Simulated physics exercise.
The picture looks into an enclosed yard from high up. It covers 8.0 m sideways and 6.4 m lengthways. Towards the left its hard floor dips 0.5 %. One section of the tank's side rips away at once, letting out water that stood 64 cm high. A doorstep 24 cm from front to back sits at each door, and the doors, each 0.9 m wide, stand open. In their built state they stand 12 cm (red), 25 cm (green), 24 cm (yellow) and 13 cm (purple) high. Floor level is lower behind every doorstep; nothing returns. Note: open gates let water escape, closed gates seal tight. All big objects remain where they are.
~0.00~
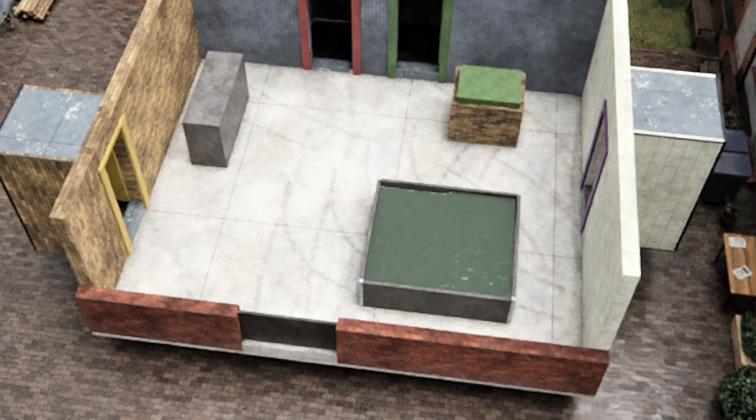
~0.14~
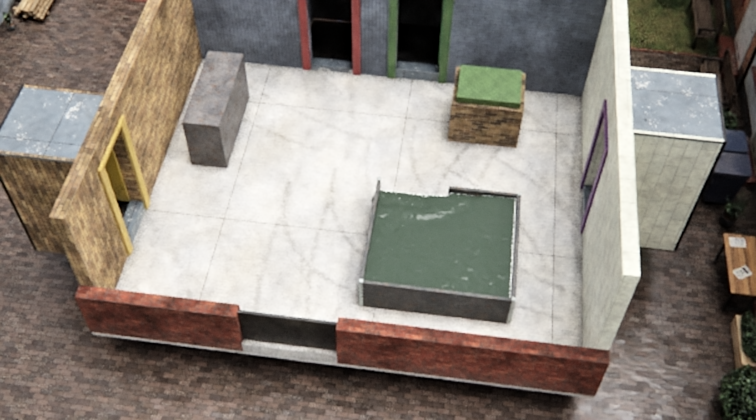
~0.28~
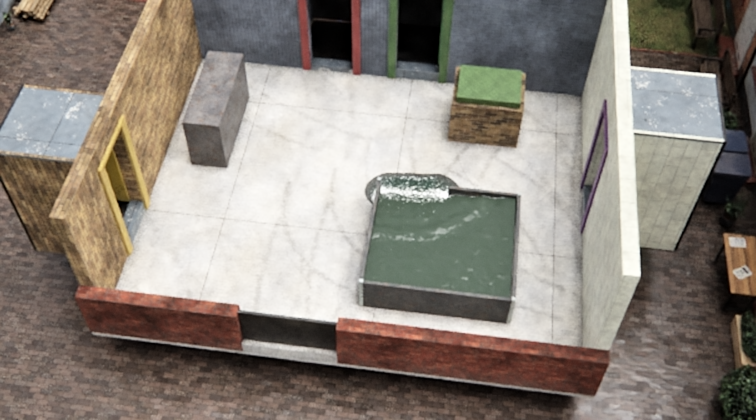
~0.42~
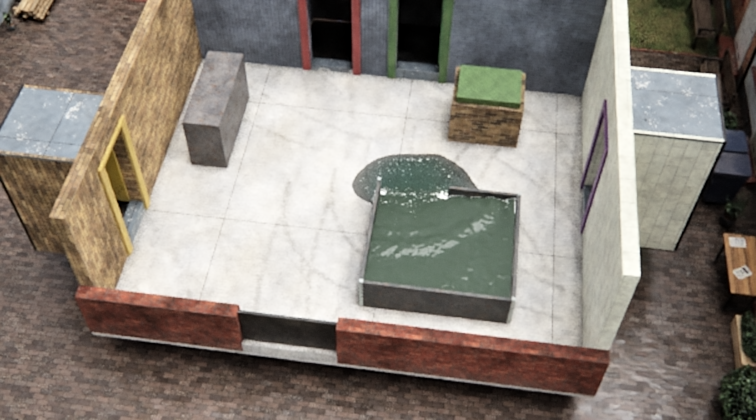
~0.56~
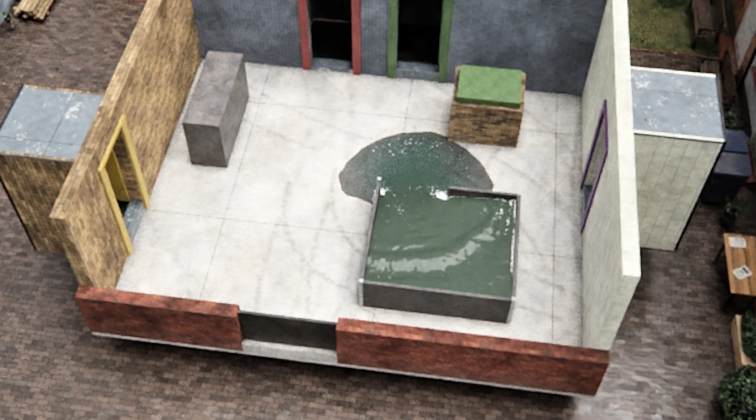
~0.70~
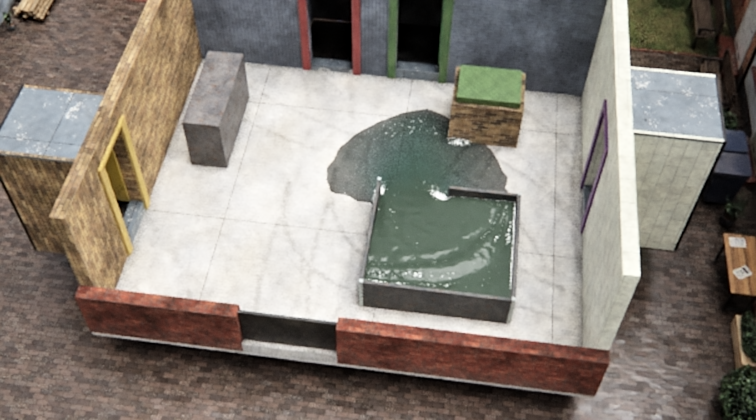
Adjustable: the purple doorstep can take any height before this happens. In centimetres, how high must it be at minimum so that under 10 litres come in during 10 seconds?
At least 6.5 cm or so.
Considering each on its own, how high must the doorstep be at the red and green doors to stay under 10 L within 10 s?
Roughly 18 cm for the red door and roughly 30 cm for the green door.
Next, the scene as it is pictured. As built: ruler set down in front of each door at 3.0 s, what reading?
At the red door the depth is 19 cm, at green 29 cm, at yellow 0 cm and at purple 8 cm.
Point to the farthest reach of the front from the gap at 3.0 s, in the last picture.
(202, 61).
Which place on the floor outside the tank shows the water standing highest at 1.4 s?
Near pixel (394, 203).
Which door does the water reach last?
Door: Yellow.
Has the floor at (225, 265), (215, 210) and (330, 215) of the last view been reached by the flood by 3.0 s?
One by one: Clear, clear, clear.
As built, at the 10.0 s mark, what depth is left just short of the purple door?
About 4.0 cm.
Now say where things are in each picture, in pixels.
In the first picture, the tank at (443, 239) is whole and still, 64 cm deep; the purple door at (593, 173) is dry.
In the second picture, the gap is on the far side, the front 0.3 m out at a hidden place; the back of the tank holds 64 cm.
In the third picture, the gap is on the far side, the front 0.8 m out at (430, 177); the back of the tank holds 64 cm.
In the fourth picture, water pours out on the far side and has run 1.3 m, to (420, 157); about 8 cm deep outside, 64 cm at the back.
In the fifth picture, water pours out on the far side and has run 1.9 m, to (426, 135); about 6 cm deep outside, 64 cm at the back.
In the sixth picture, the front is at (417, 114), 2.4 m from the gap on the far side; 5.2 m2 of floor is wet, 59 cm left at the back; the purple door at (593, 173), 3.2 m from the gap, is still 1.8 m from the nearest water.
After 1.4 s water covers 20 % of the floor, deepest (40 cm) near (394, 203); it has not reached the purple door.
After 3.0 s water covers 45 % of the floor, deepest (37 cm) near (202, 61); 8 cm at the purple door, 0 litres in over its 13 cm doorstep.
After 10.0 s water covers 100 % of the floor, deepest (14 cm) near (392, 349); 4 cm at the purple door, 0 litres in over its 13 cm doorstep.
At the purple door as built, the water arrived by 2.5 s and peaked near 10 cm at 3.2 s.
Run again over the same 10 s with other heights there, 14 litres in over 6 cm, 4 litres over 8 cm. The limit of 10 litres is kept from about 6.5 cm up.
